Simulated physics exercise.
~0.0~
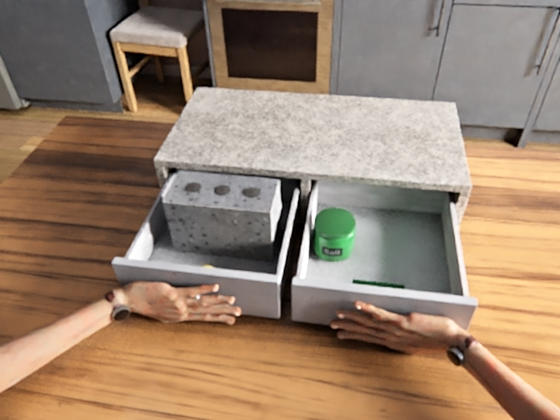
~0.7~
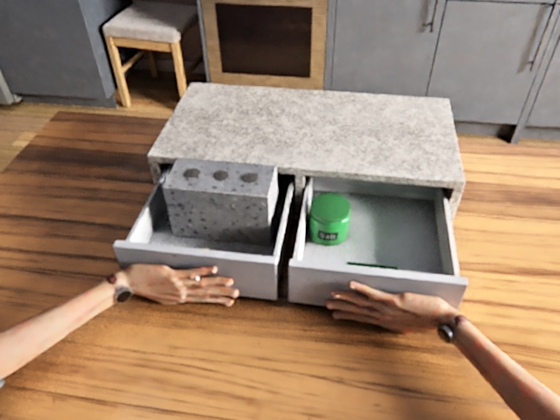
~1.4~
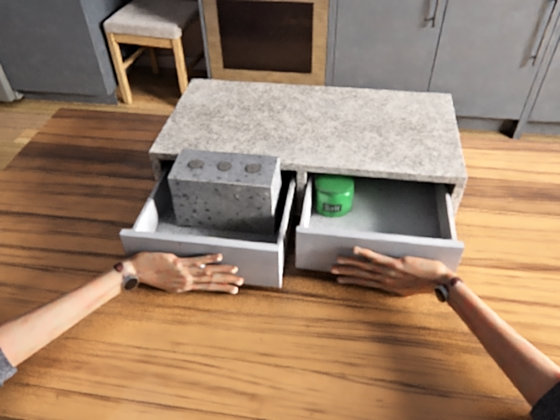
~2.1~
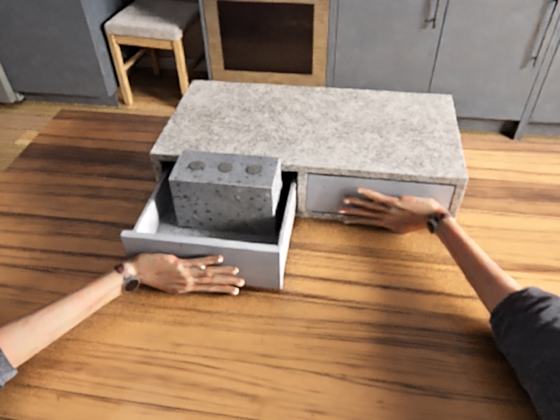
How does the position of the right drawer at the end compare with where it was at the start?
At the start the right drawer is pulled well out of the chest with its contents showing. By the end it has been pushed back into the chest, with only its front visible.
